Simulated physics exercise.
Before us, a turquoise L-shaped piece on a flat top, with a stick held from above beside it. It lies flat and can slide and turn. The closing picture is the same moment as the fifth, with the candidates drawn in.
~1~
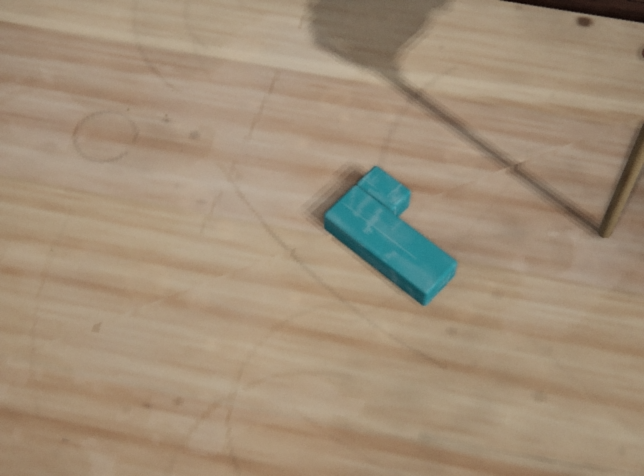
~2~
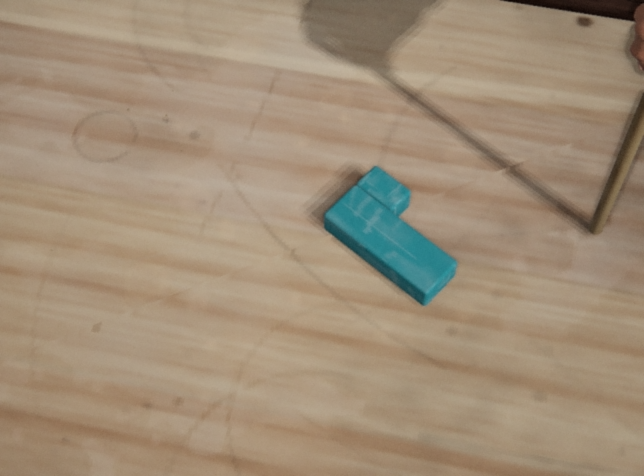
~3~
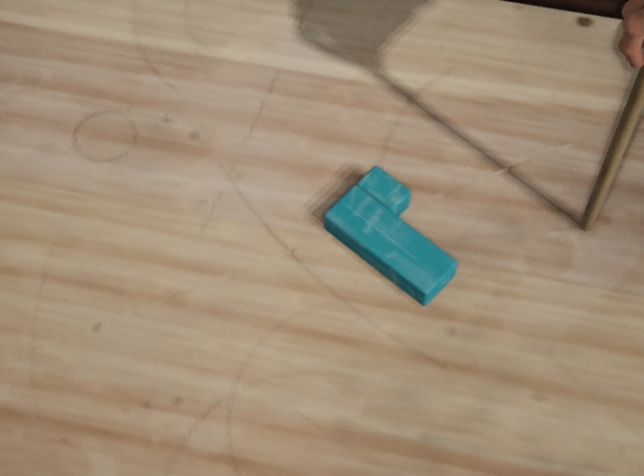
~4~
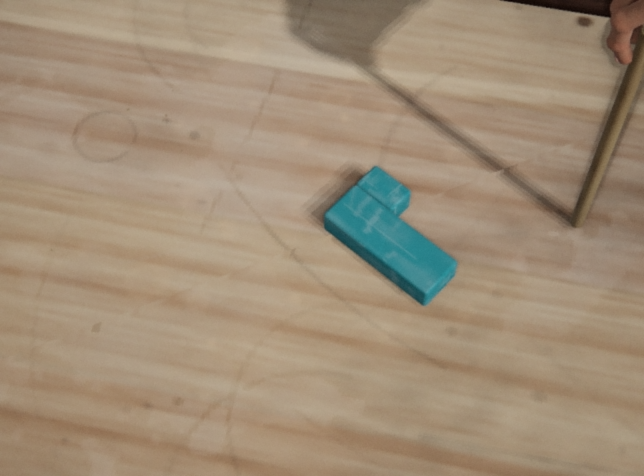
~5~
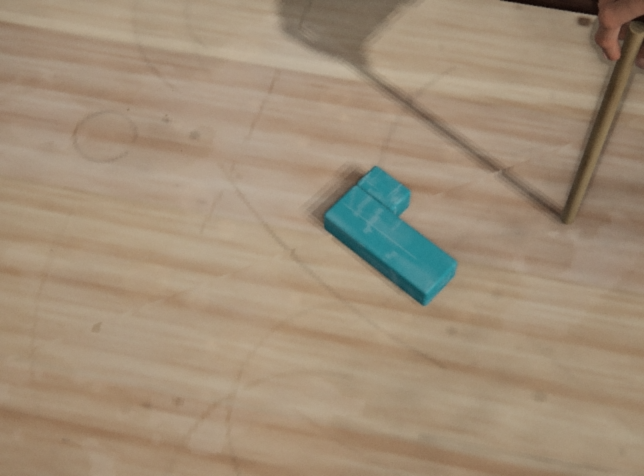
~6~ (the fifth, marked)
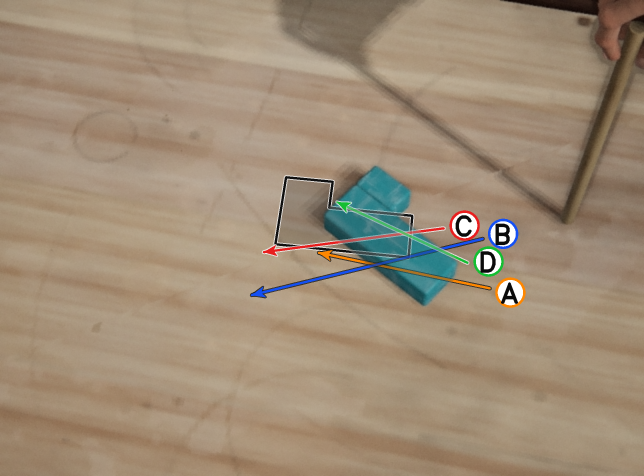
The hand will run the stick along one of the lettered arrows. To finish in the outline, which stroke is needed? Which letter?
It ends in the outline with D.
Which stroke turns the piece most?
B.
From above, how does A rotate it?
Clockwise.
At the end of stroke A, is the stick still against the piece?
At the end, yes.
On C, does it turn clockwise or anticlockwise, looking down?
On that stroke, anticlockwise.
On the marked copy, A from (490, 288) to (319, 253); B from (483, 239) to (252, 295); C from (444, 228) to (264, 252); D from (468, 263) to (337, 202).
Following D. Soon after the start, foot of the stick (419, 241), piece (390, 238).
Later, foot of the stick (372, 220), piece (368, 233).
In the end, foot of the stick (337, 203), piece (345, 216); it fills the outline.
As for the rest, A leaves the piece out of the outline, at (302, 177); B leaves the piece out of the outline, at (282, 229); C leaves the piece out of the outline, at (286, 259).
